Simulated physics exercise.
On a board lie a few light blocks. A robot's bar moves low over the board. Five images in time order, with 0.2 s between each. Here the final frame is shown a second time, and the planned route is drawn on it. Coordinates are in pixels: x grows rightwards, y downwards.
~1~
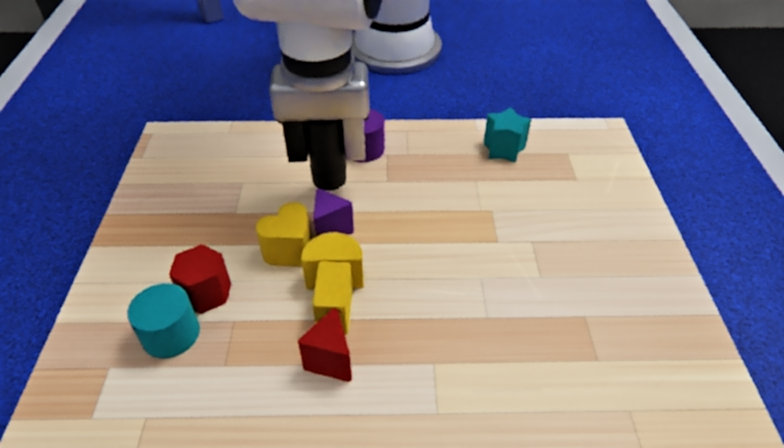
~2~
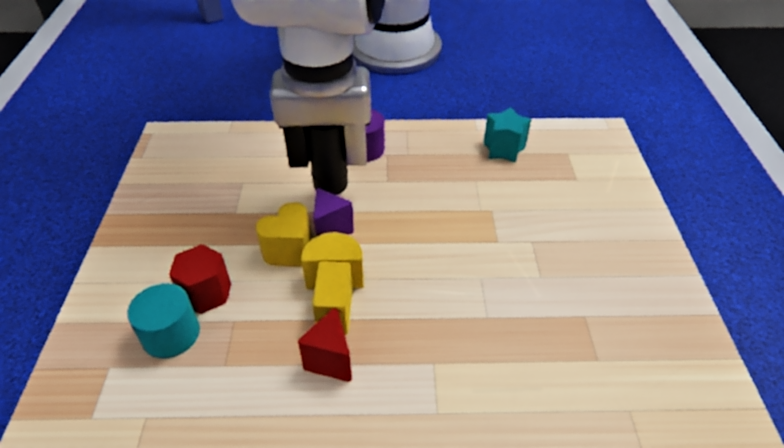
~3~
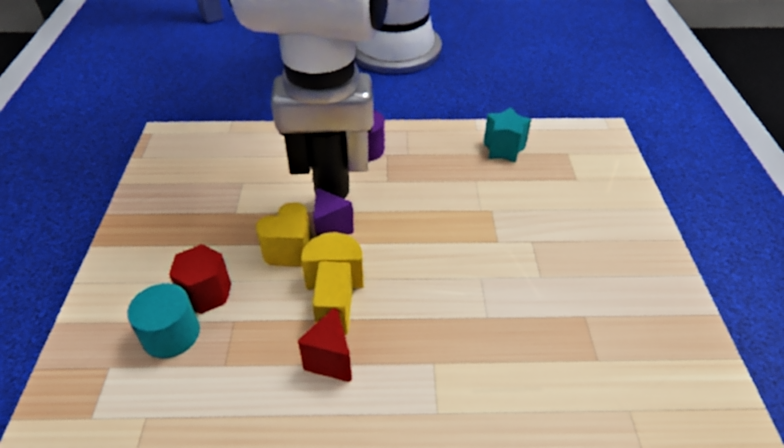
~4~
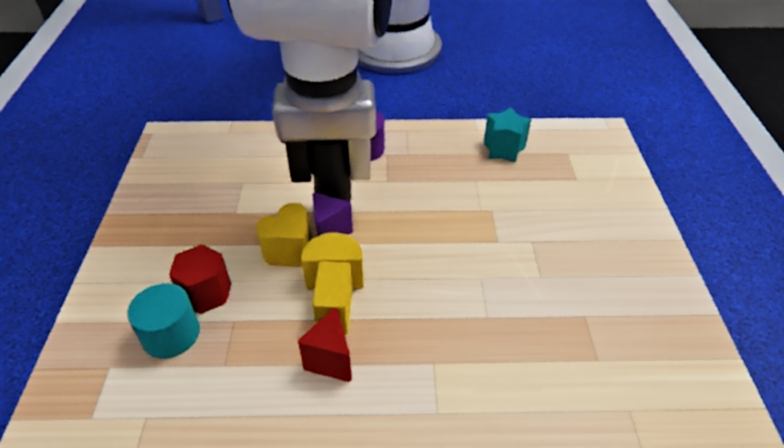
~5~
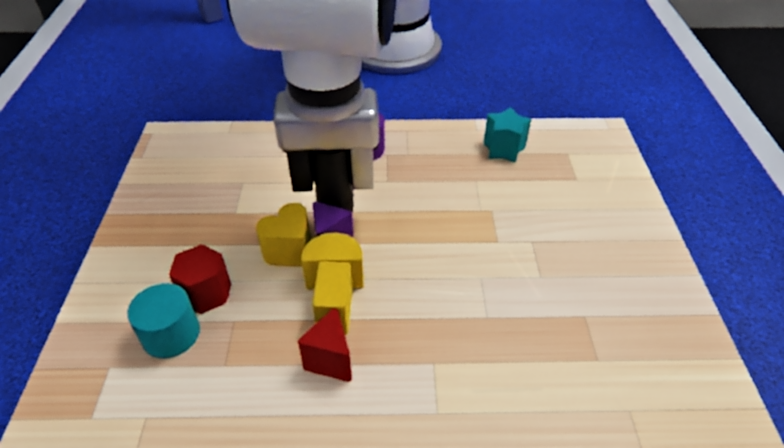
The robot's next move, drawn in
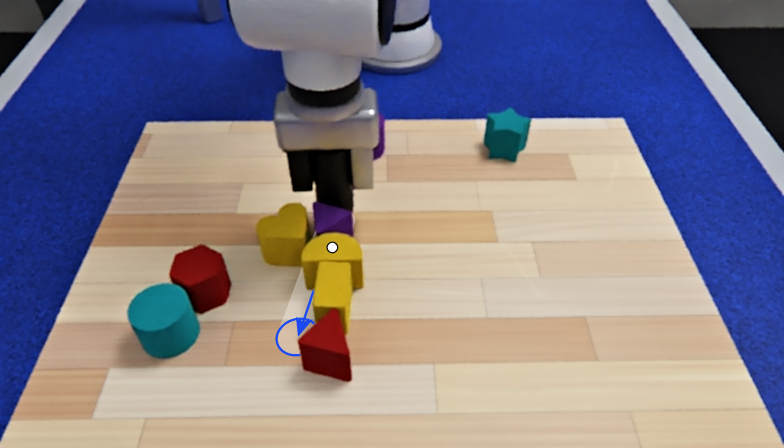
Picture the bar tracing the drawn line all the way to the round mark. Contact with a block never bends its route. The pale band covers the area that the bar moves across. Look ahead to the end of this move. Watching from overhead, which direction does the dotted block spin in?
It turns round anticlockwise.
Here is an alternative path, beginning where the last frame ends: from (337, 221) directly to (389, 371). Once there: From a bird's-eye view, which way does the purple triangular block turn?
From above, clockwise.
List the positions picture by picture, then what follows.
Tip of the bar (330, 180), middles of tops, yellow heart-shaped block (285, 222), red triangular block (327, 334), purple triangular block (328, 203), yellow rectangular block (332, 283), yellow half-round block (332, 247), in the first picture.
Bar (331, 185), nothing pushed, in the second picture.
Bar (332, 192), nothing pushed, in the third picture.
Bar (334, 200), purple triangular block (327, 205), in the fourth picture.
Bar (336, 209), yellow heart-shaped block (285, 222), red triangular block (327, 334), purple triangular block (328, 215), yellow rectangular block (332, 283), yellow half-round block (332, 247), in the fifth picture.
The line goes from (337, 221) to (298, 337); the dot is on the yellow half-round block.
The first path, step by step. One third of the way, bar (324, 243); yellow heart-shaped block (275, 227), turned 20° clockwise; red triangular block (335, 348), turned 45° clockwise; purple triangular block (301, 249), turned 25° clockwise; yellow rectangular block (339, 304), turned 40° anticlockwise; yellow half-round block (312, 275), turned 35° anticlockwise.
Two thirds of the way, bar (311, 282); yellow heart-shaped block (269, 230), turned 35° clockwise; red triangular block (338, 352), turned 60° clockwise; purple triangular block (270, 271), turned 45° clockwise; yellow rectangular block (338, 314), turned 65° anticlockwise; yellow half-round block (292, 305), turned 65° anticlockwise.
At the end, bar (296, 325); yellow heart-shaped block (269, 230), turned 35° clockwise; red triangular block (339, 352), turned 60° clockwise; purple triangular block (264, 281), turned 85° clockwise; yellow rectangular block (342, 322), turned 80° anticlockwise; yellow half-round block (270, 353), turned 60° anticlockwise.
